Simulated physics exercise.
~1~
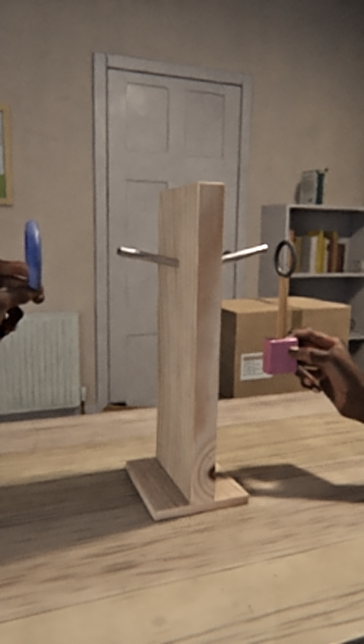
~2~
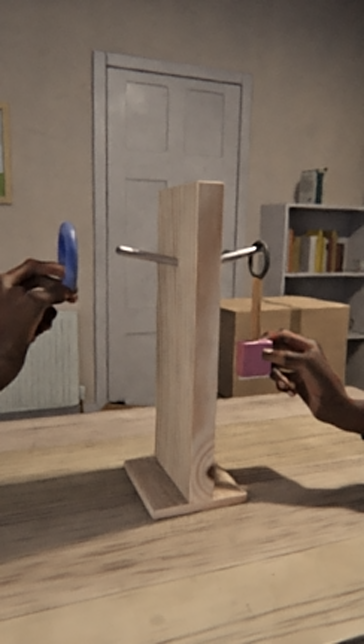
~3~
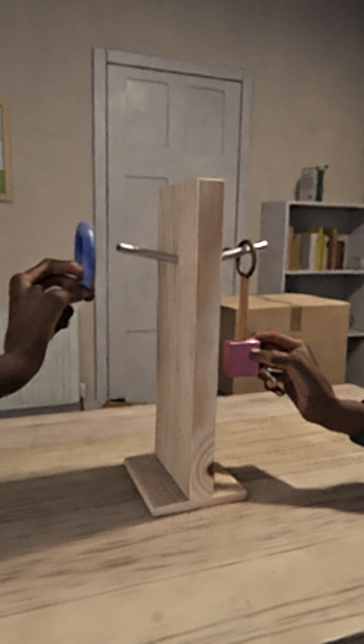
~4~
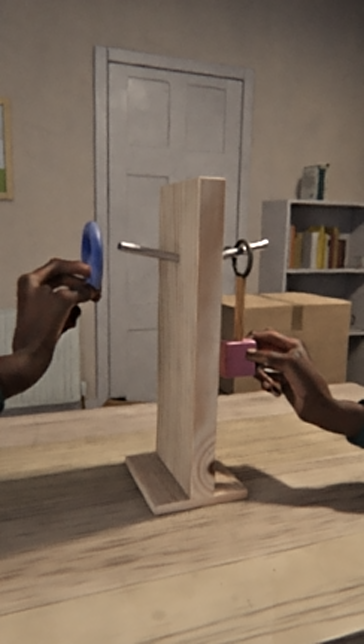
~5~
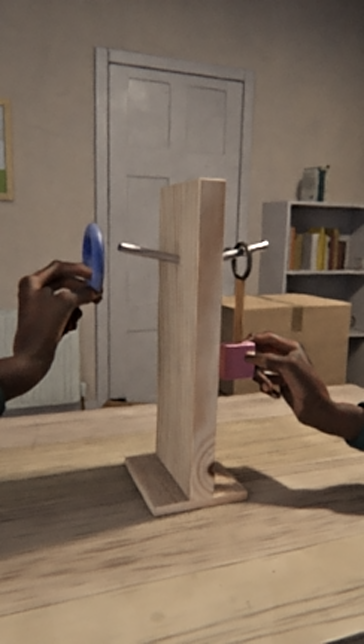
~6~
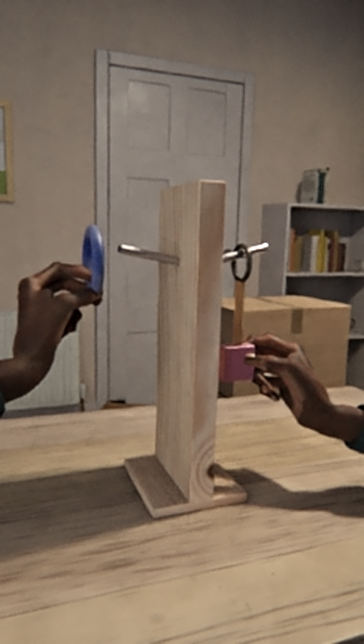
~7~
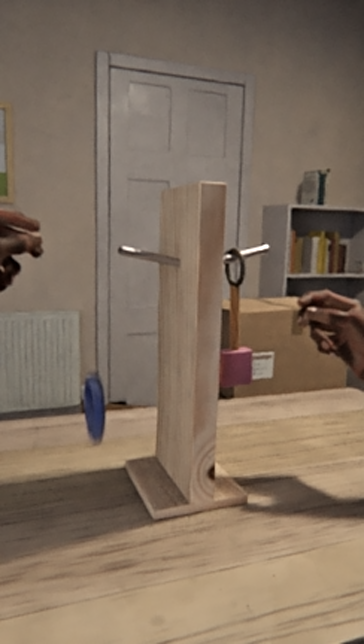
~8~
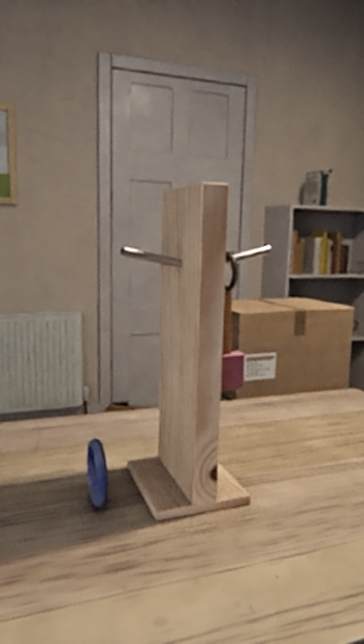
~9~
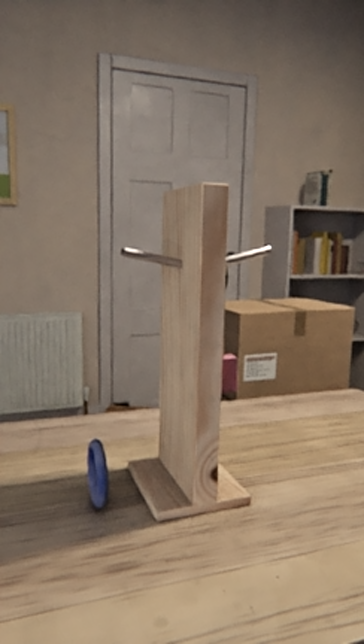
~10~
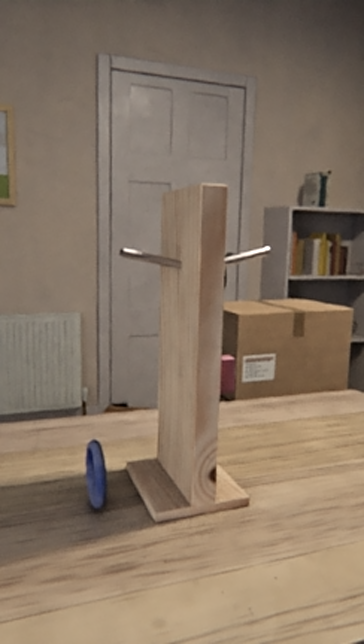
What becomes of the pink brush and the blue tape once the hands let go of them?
The pink brush stays hooked on the right peg, sliding in toward the post. The blue tape drops to the table to the left of the stand.
To begin with, a wooden stand with a metal peg on each side stands on a table, while a hand at the left holds a blue ring of tape and a hand at the right holds a pink brush with a dark ring on top. Both hands move inward, and the brush's ring goes over the right peg while the tape stops short of the left one. The hands hold still briefly, then let go and draw back out of view. The tape drops to the table and rests upright beside the base. The brush slides inward along its peg and stays hanging, mostly hidden behind the post.
